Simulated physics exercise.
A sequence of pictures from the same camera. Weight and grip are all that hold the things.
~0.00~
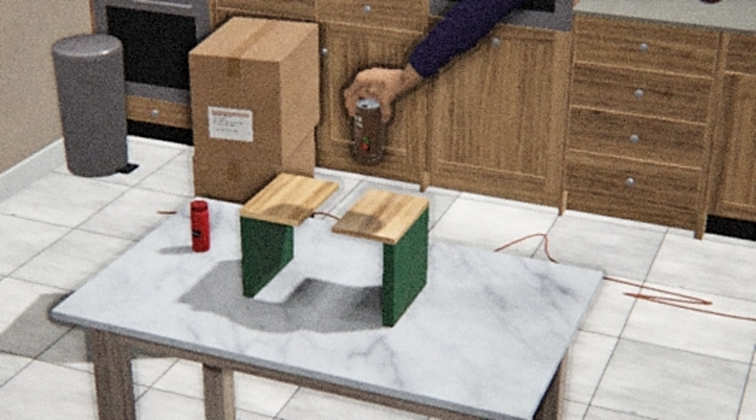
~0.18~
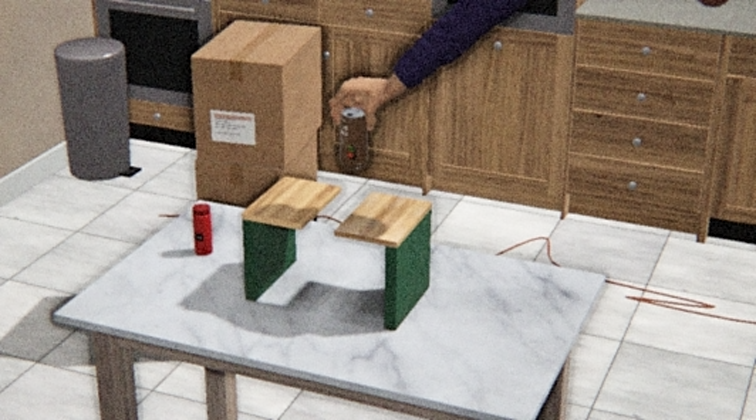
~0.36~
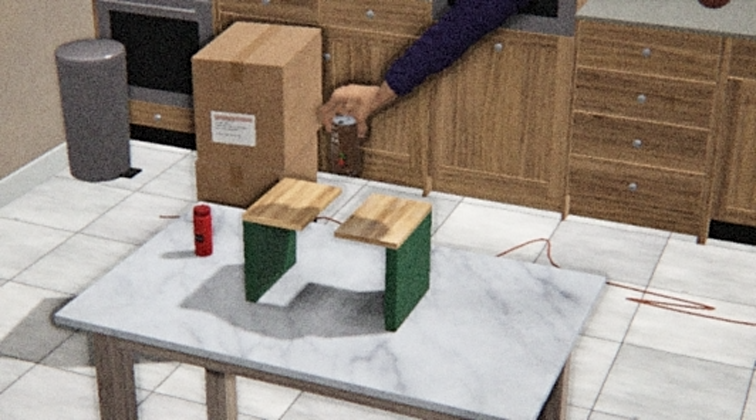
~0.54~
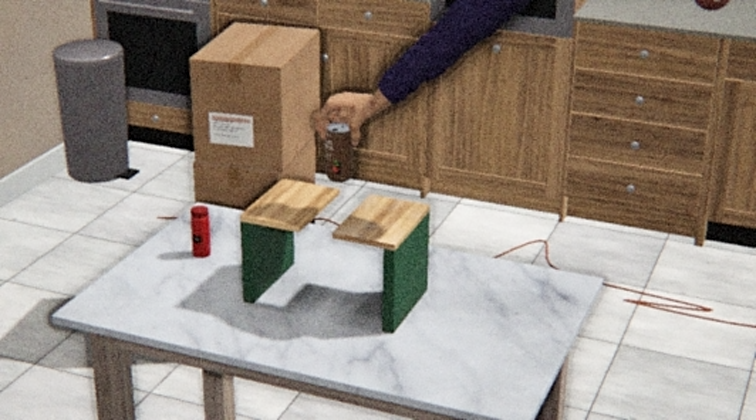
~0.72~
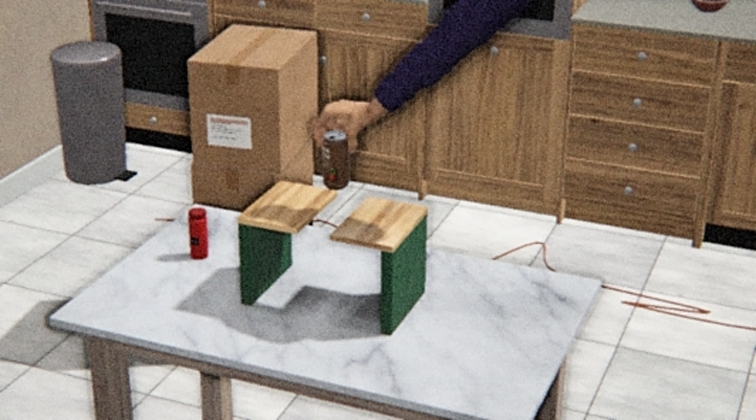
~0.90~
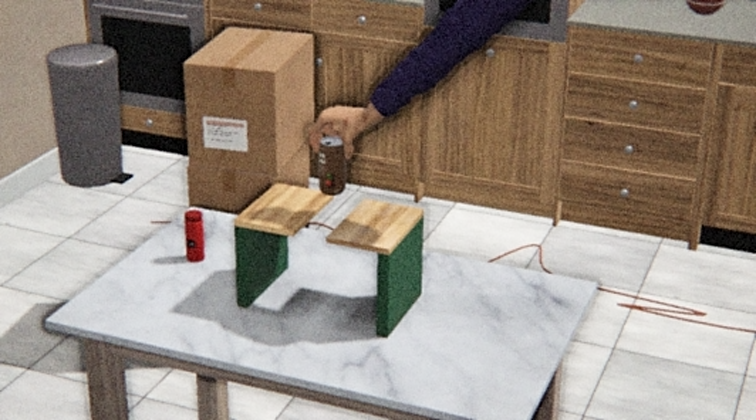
Brown can held by a hand moving left and slightly down above two green-legged wooden stands, then staying over the gap.
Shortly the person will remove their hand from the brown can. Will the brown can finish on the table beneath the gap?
Yes.
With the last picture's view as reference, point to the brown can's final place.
It finishes at around (333, 278).
After 1.10 s, brown can slid about its own width near (332, 186).
After 1.20 s, brown can slid well along near (333, 241).
After 1.30 s, brown can slid well along near (333, 270).
After 1.40 s, brown can slid well along near (333, 278).
At rest (1.9 s), moved from the start, brown can; red shaker in place. Seen from the same camera at the end, brown can near (333, 278). The can drops through.
